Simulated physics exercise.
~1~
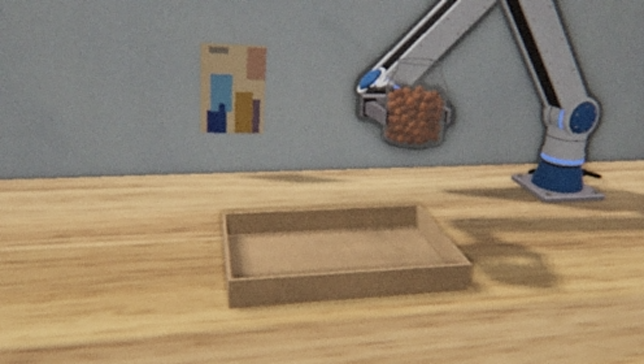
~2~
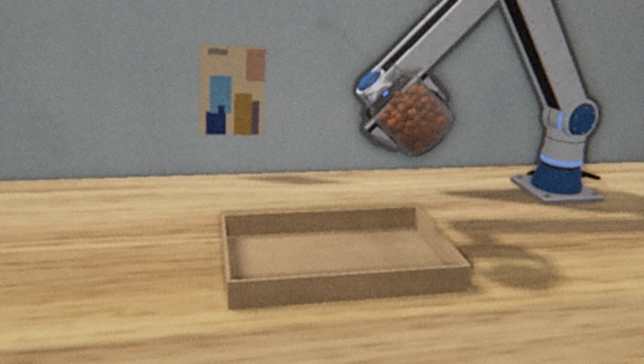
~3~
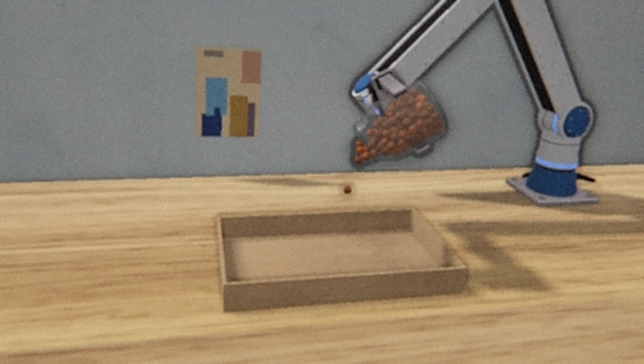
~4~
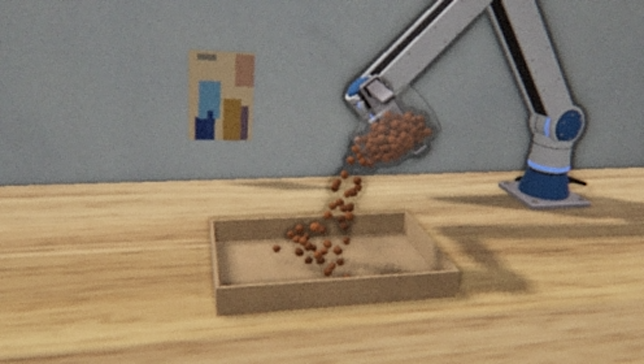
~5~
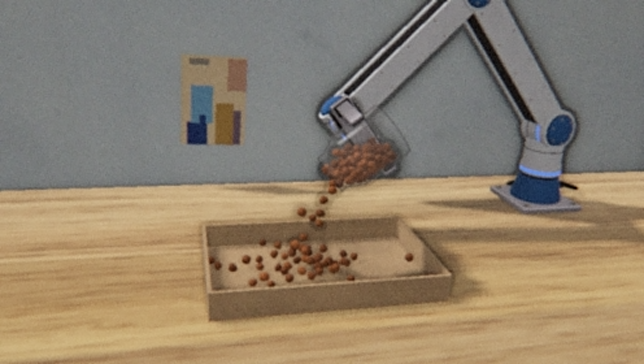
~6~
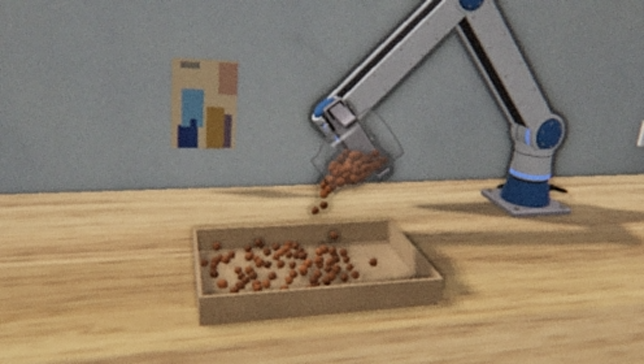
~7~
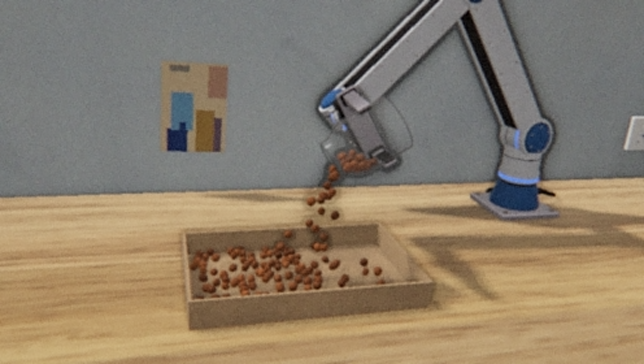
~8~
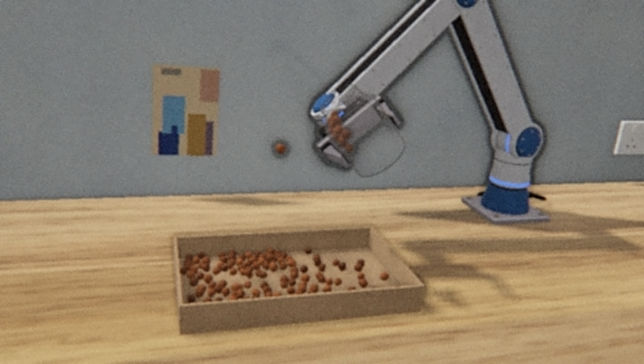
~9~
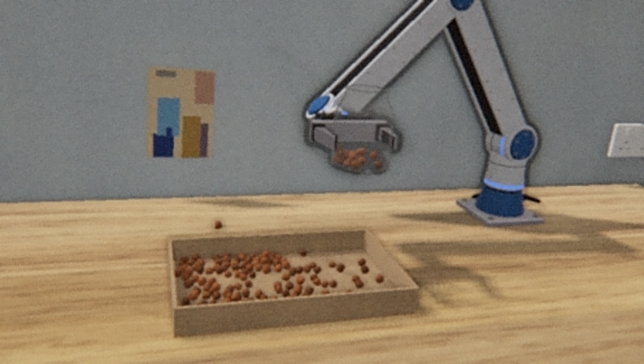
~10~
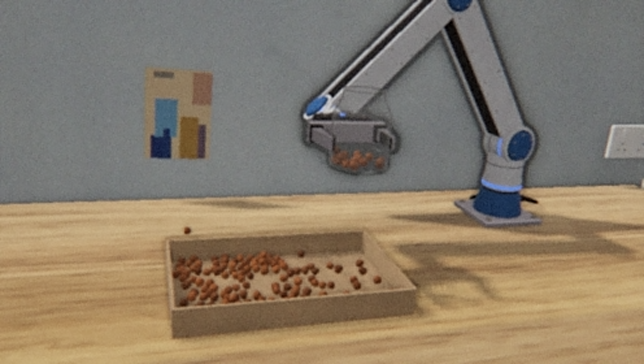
A robot arm tips a jar of hazelnuts, pours most into a tray, and rights it.
